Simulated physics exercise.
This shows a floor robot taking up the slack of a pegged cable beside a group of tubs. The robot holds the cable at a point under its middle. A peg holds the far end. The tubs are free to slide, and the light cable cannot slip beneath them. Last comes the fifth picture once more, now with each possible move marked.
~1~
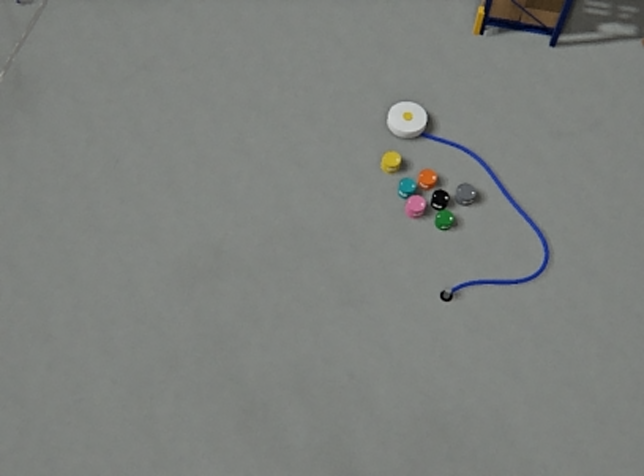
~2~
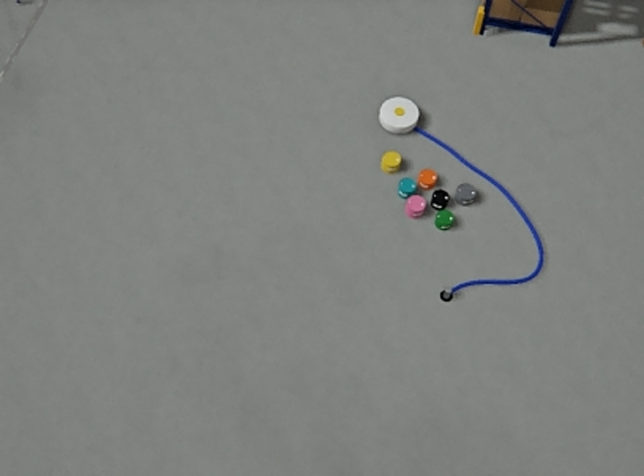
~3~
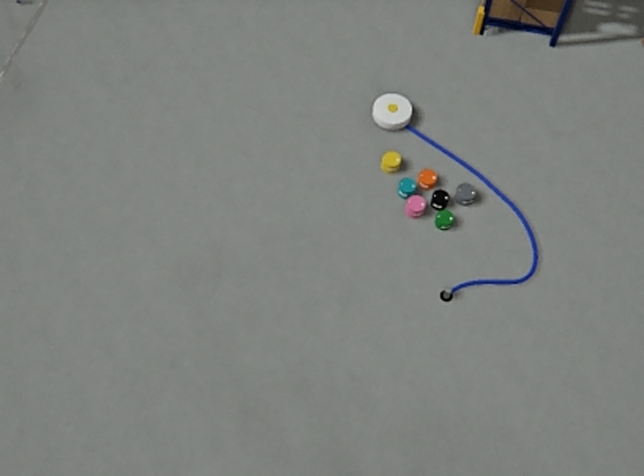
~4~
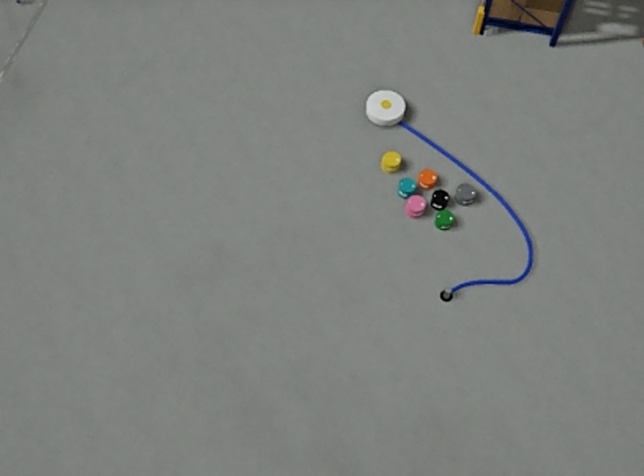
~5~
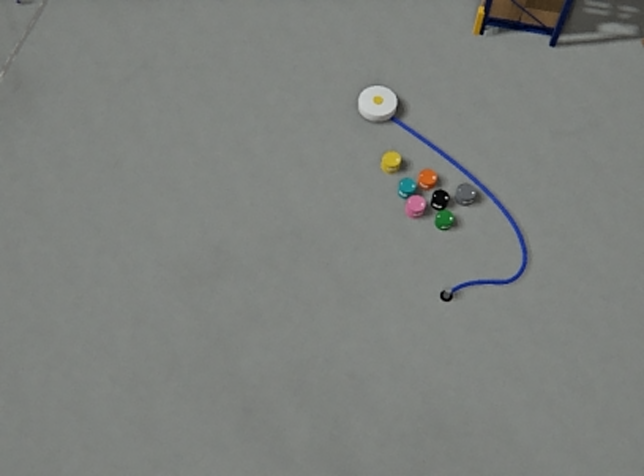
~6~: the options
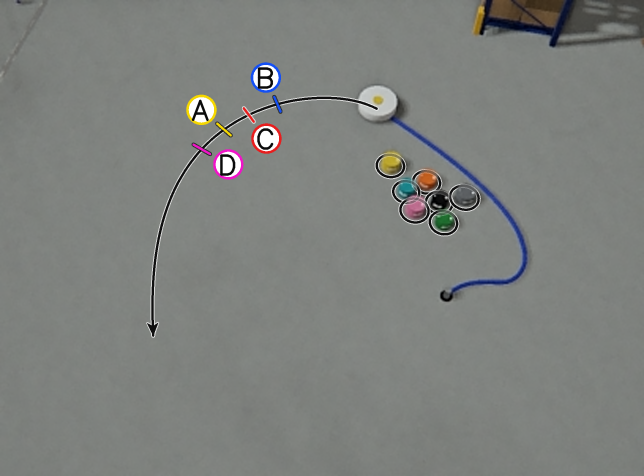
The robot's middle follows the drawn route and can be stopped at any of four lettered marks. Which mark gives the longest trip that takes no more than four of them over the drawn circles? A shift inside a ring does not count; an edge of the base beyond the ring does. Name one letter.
Stop at B.
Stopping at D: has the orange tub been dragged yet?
By then, yes.
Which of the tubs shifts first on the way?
The grey tub.
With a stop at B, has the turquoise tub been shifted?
No.
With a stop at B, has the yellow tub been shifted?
No.
On the marked copy, A at (224, 130); B at (277, 104); C at (249, 115); D at (202, 149); the route from (377, 109) via (199, 153) to (153, 336).
With B. Early on, robot (344, 95).
Further on, robot (308, 94).
At the end, robot (277, 100); black tub (428, 202); pink tub (412, 208); grey tub (445, 198); two over the rings.
As for the rest, A has seven over the rings; C has seven over the rings; D has seven over the rings.
